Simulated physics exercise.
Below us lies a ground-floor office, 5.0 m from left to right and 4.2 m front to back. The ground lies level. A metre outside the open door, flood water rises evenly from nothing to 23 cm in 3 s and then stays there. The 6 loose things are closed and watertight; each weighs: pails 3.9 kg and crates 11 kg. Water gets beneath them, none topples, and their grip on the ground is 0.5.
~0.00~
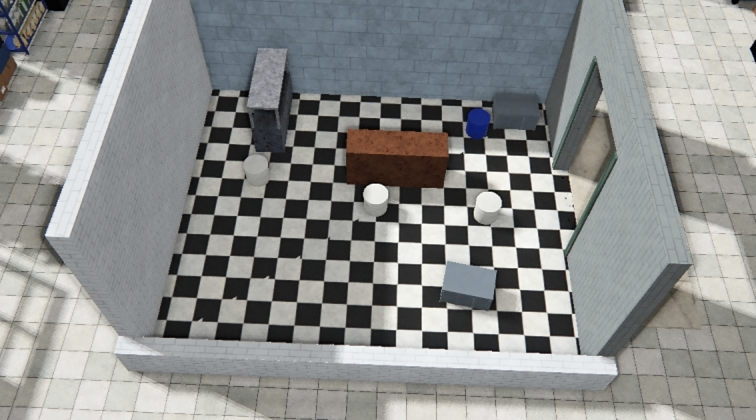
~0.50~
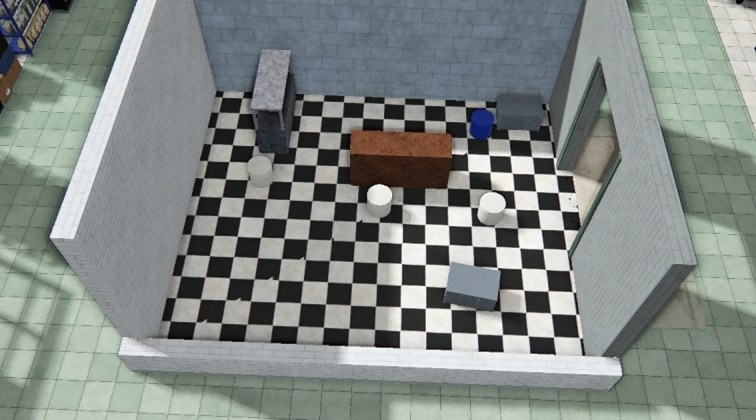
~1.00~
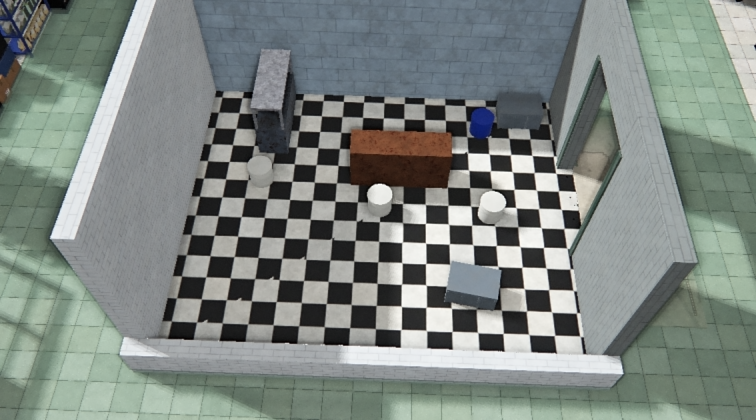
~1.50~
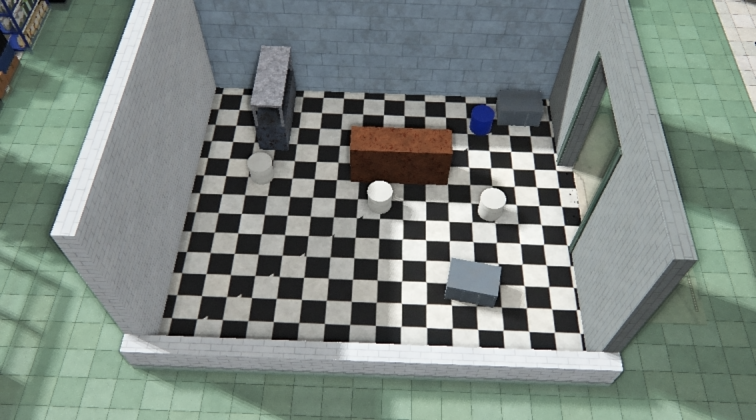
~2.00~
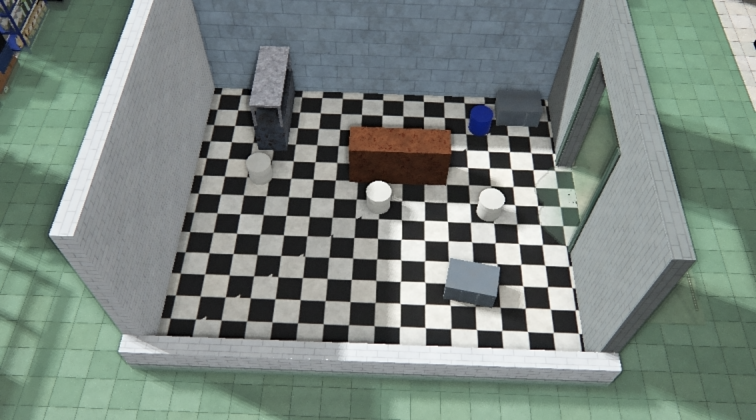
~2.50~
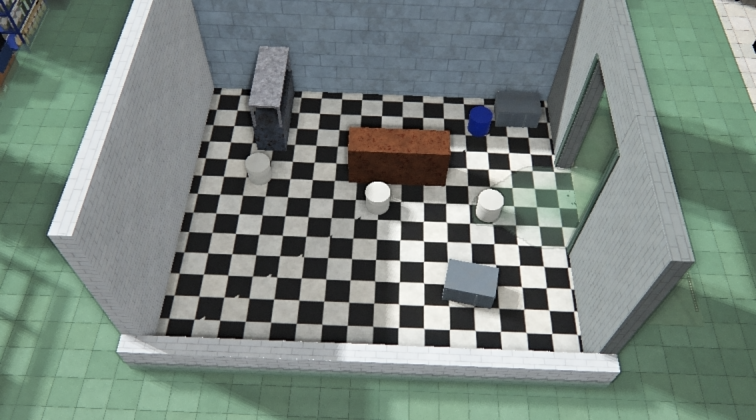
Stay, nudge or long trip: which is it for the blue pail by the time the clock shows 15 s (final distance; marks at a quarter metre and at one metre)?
Blue pail moves a short way.
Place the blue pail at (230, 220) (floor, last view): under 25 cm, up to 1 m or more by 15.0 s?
It travels far.
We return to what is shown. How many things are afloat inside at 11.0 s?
5 of them.
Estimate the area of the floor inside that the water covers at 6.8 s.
Roughly 18 m2.
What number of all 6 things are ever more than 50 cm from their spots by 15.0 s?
6 of them.
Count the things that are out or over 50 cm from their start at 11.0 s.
I count 2.
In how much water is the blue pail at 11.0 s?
About 5 cm.
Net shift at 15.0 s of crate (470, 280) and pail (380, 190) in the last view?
In that order: 40 cm, 250 cm.
After 3.5 s the blue pail is near (481, 115), 0.0 m from its start, aground; 0 afloat.
After 6.8 s the blue pail is near (468, 91), 0.5 m from its start, afloat; 3 afloat.
After 11.0 s the blue pail is near (491, 109), 0.2 m from its start, aground; 5 afloat.
After 15.0 s the blue pail is near (520, 92), 0.7 m from its start, afloat; 6 afloat.
